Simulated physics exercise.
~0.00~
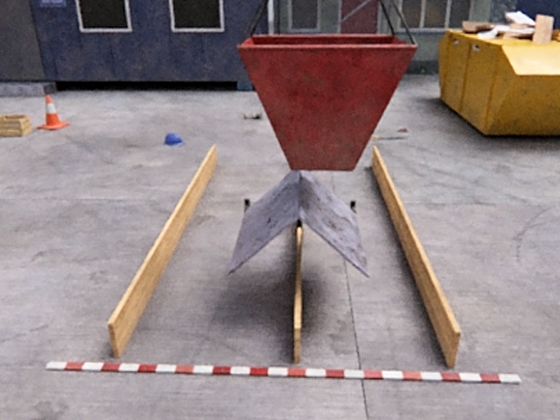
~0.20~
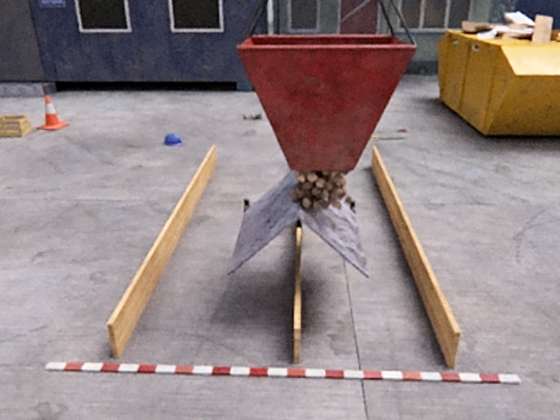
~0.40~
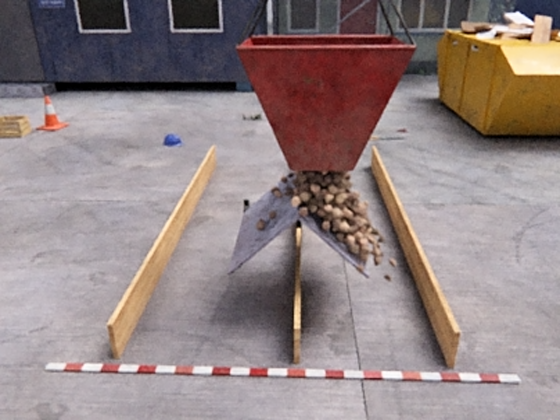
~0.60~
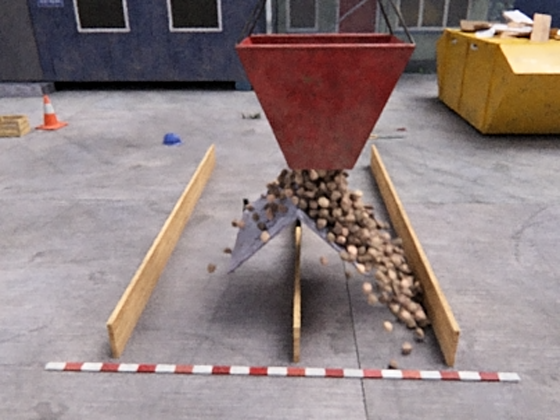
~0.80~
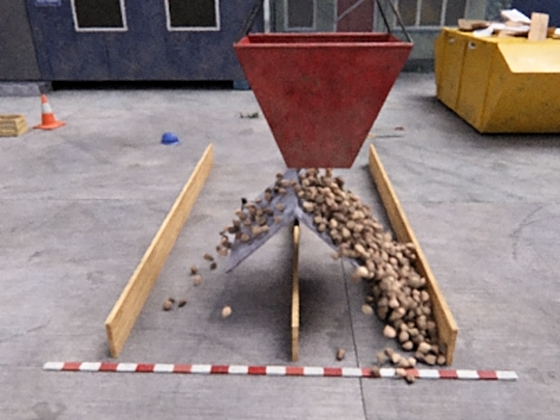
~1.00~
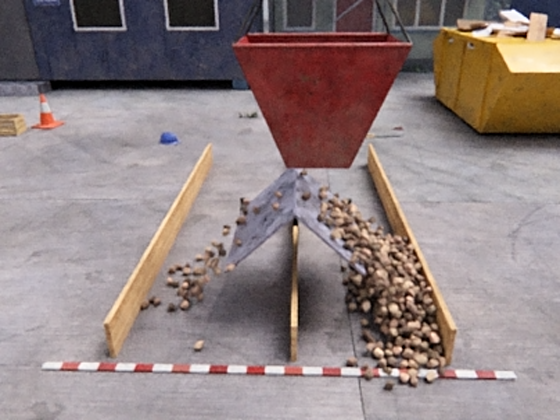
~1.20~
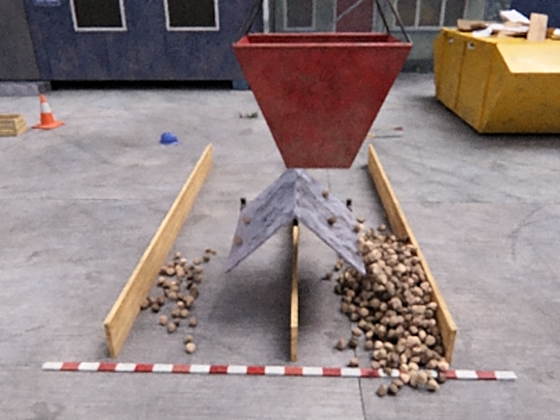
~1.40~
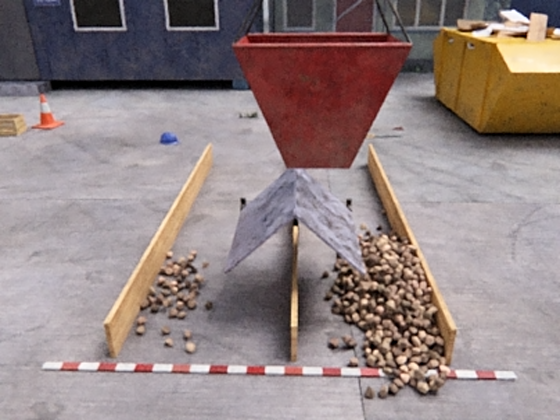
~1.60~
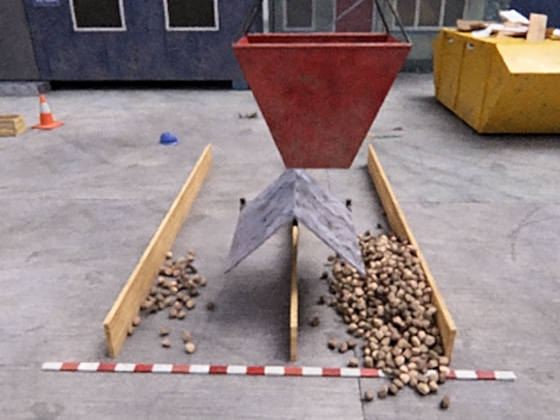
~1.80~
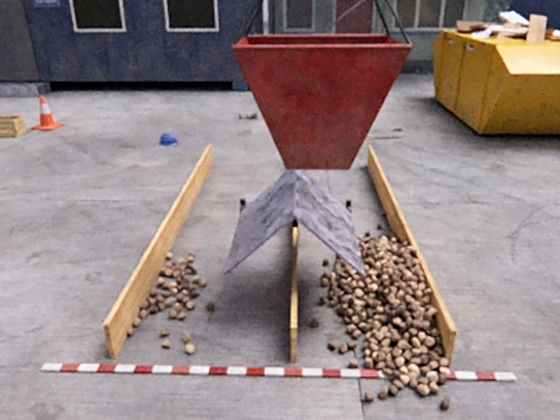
A red hopper drops brown stones onto a steel ridge, and most settle in the right bay.
